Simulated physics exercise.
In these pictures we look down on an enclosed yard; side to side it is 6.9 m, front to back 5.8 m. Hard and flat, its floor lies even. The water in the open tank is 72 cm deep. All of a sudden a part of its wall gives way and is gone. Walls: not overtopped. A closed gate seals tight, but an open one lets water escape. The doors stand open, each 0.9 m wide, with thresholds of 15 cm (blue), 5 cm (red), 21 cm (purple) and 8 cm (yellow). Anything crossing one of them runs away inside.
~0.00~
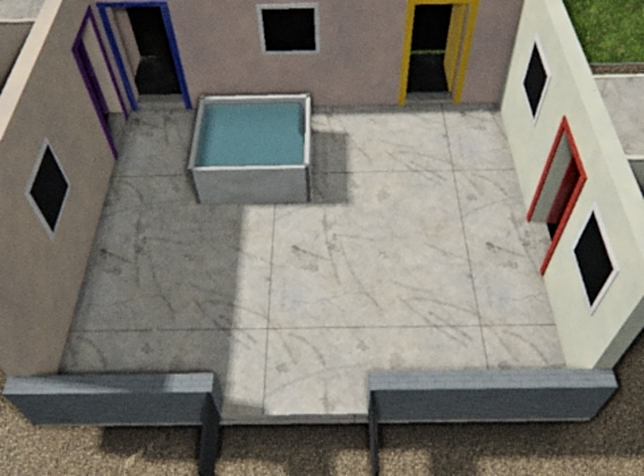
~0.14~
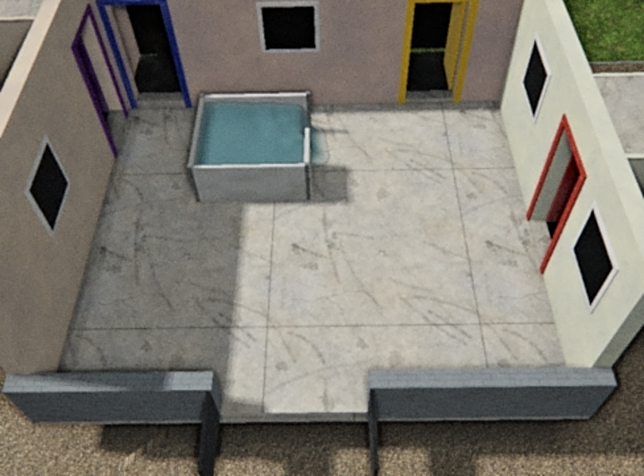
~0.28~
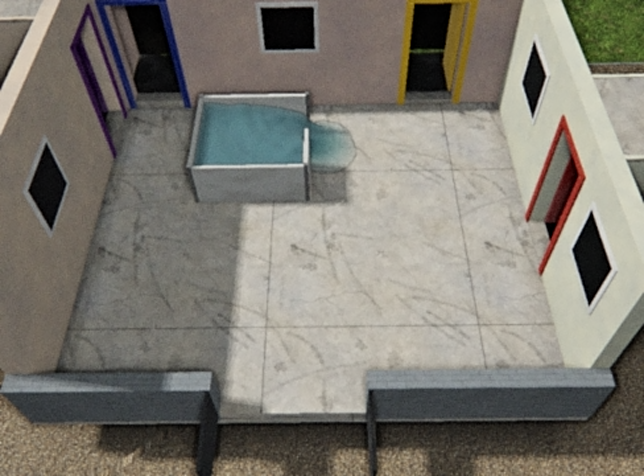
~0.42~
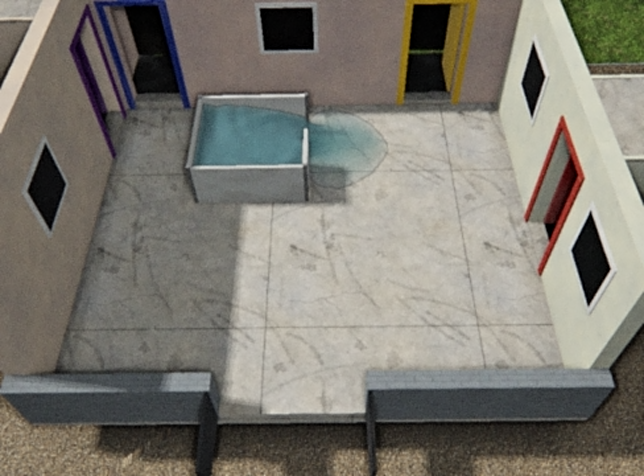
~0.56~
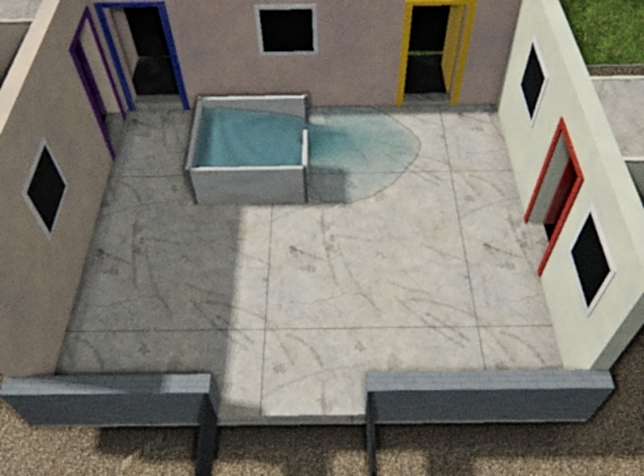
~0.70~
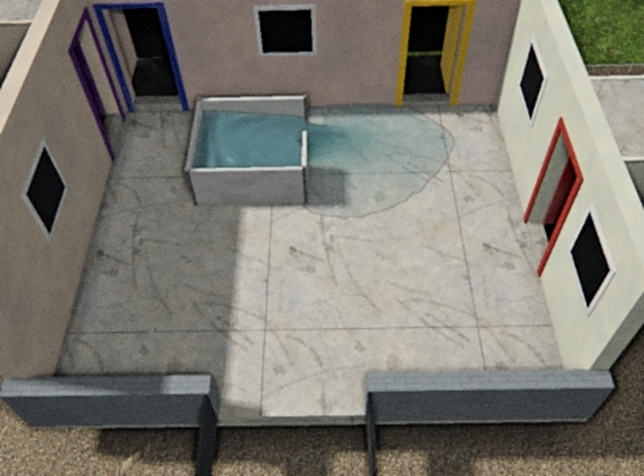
The clip shows a walled yard seen from above, where an open tank of water loses part of its right side and water pours out, spreading rightward across the pale floor in a widening, rounded sheet toward the yellow-framed doorway.
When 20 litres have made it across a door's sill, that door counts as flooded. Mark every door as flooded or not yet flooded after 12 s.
After that time, blue door: Not yet flooded; red door: Flooded; purple door: Not yet flooded; yellow door: Flooded.
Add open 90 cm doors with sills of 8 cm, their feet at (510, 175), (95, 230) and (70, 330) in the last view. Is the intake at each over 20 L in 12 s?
Result in order - more than that, not enough, not enough.
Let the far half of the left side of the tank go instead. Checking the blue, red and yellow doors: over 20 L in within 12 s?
For blue, too much; for red, too little; for yellow, too little.
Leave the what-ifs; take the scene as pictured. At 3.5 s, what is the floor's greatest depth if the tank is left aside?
Depth: Approx. 23 cm.
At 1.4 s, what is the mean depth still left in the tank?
47 cm.
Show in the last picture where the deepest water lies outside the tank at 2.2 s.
The spot is near (496, 116) in the last view.
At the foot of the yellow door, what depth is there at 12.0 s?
Around 4.5 cm deep.
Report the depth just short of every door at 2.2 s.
Depths: Blue door 0 cm, red door 11 cm, purple door 0 cm, yellow door 13 cm.
After 1.4 s water covers 25 % of the floor and is deepest (40 cm) near (494, 109); blue door not reached, red door not reached, purple door not reached, yellow door 14 cm at the sill, 2 L in.
After 2.2 s water covers 30 % of the floor and is deepest (40 cm) near (496, 116); blue door not reached, red door 11 cm at the sill, 1 L in, purple door not reached, yellow door 13 cm at the sill, 14 L in.
After 3.5 s water covers 35 % of the floor and is deepest (23 cm) near (455, 110); blue door not reached, red door 10 cm at the sill, 21 L in, purple door not reached, yellow door 14 cm at the sill, 29 L in.
After 7.0 s water covers 65 % of the floor and is deepest (14 cm) near (512, 395); blue door 1 cm at the sill, 0 L in, red door 6 cm at the sill, 38 L in, purple door 1 cm at the sill, 0 L in, yellow door 9 cm at the sill, 71 L in.
After 12.0 s water covers 95 % of the floor and is deepest (8 cm) near (129, 400); blue door 3 cm at the sill, 0 L in, red door 5 cm at the sill, 40 L in, purple door 3 cm at the sill, 0 L in, yellow door 4 cm at the sill, 73 L in.
